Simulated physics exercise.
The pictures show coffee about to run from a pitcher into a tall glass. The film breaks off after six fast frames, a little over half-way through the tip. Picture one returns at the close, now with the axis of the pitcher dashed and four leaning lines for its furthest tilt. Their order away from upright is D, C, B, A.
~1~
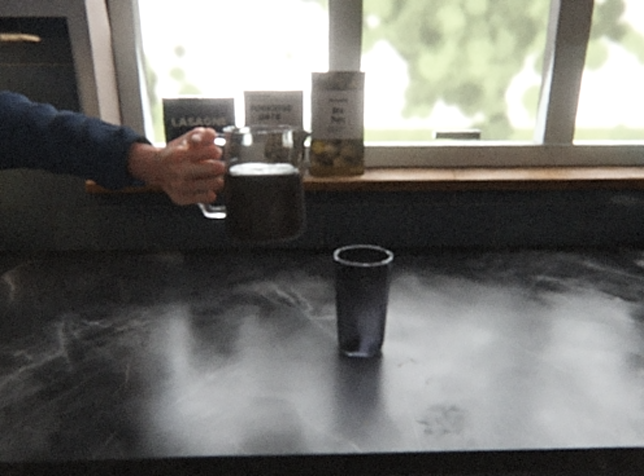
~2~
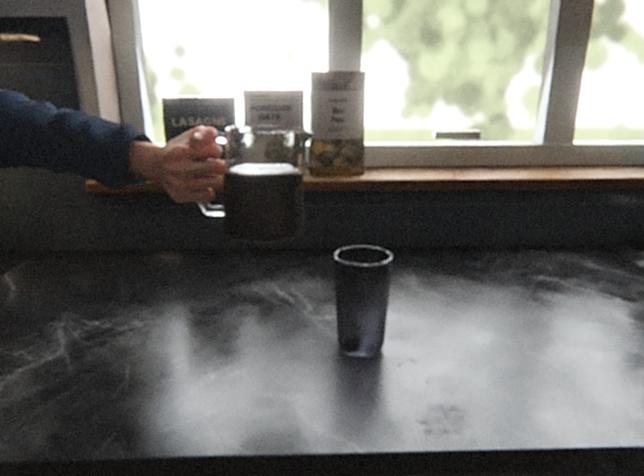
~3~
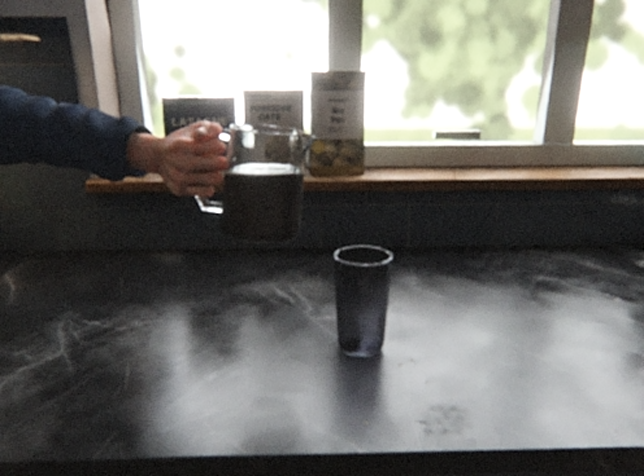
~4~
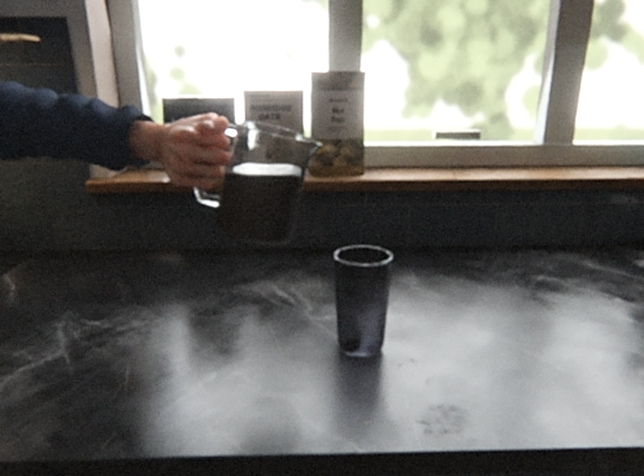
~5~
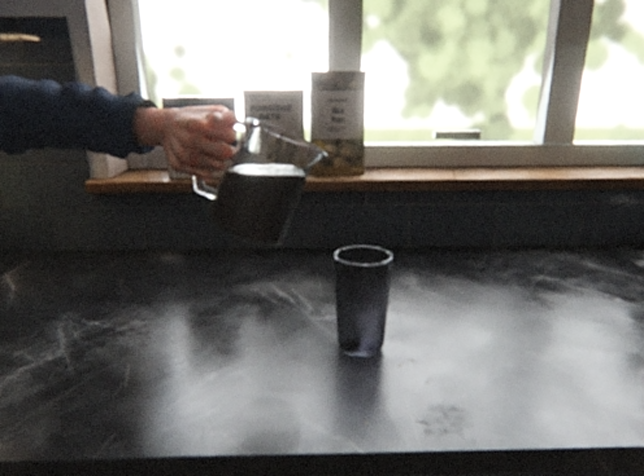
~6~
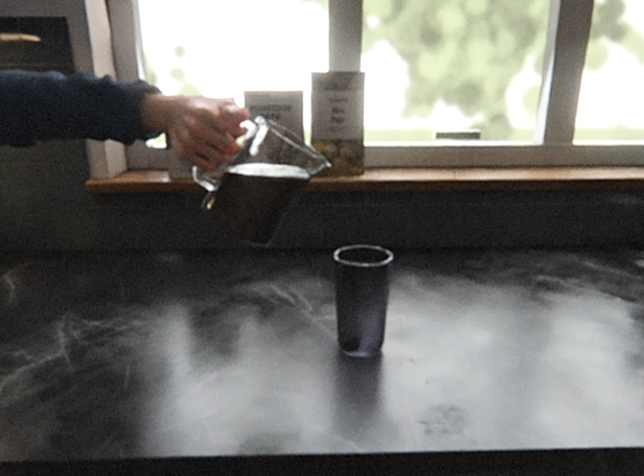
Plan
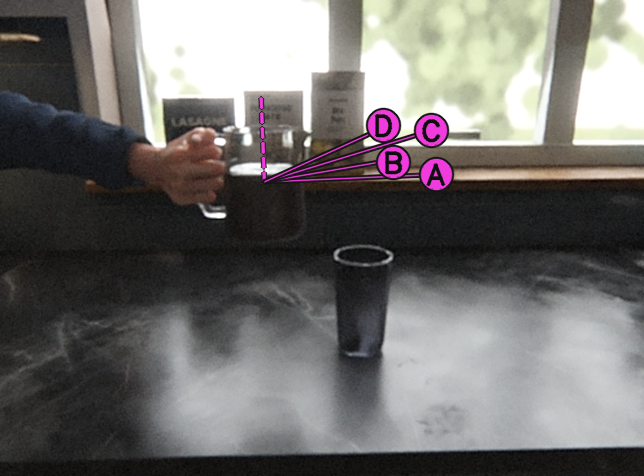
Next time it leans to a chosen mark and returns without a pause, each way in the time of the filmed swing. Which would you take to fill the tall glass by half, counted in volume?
Go for C.
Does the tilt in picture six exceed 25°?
Yes.
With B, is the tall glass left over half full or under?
Over.
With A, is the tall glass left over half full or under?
Over half.
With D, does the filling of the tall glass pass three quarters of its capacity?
No.
On the marked copy, A at (419, 175); B at (375, 162); C at (415, 135); D at (368, 134).
With A, the tall glass ends with about 87 % of what it can hold.
With B, the tall glass ends with about 71 % of what it can hold.
With C, the tall glass ends with about 52 % of what it can hold.
With D, the tall glass ends with about 34 % of what it can hold.
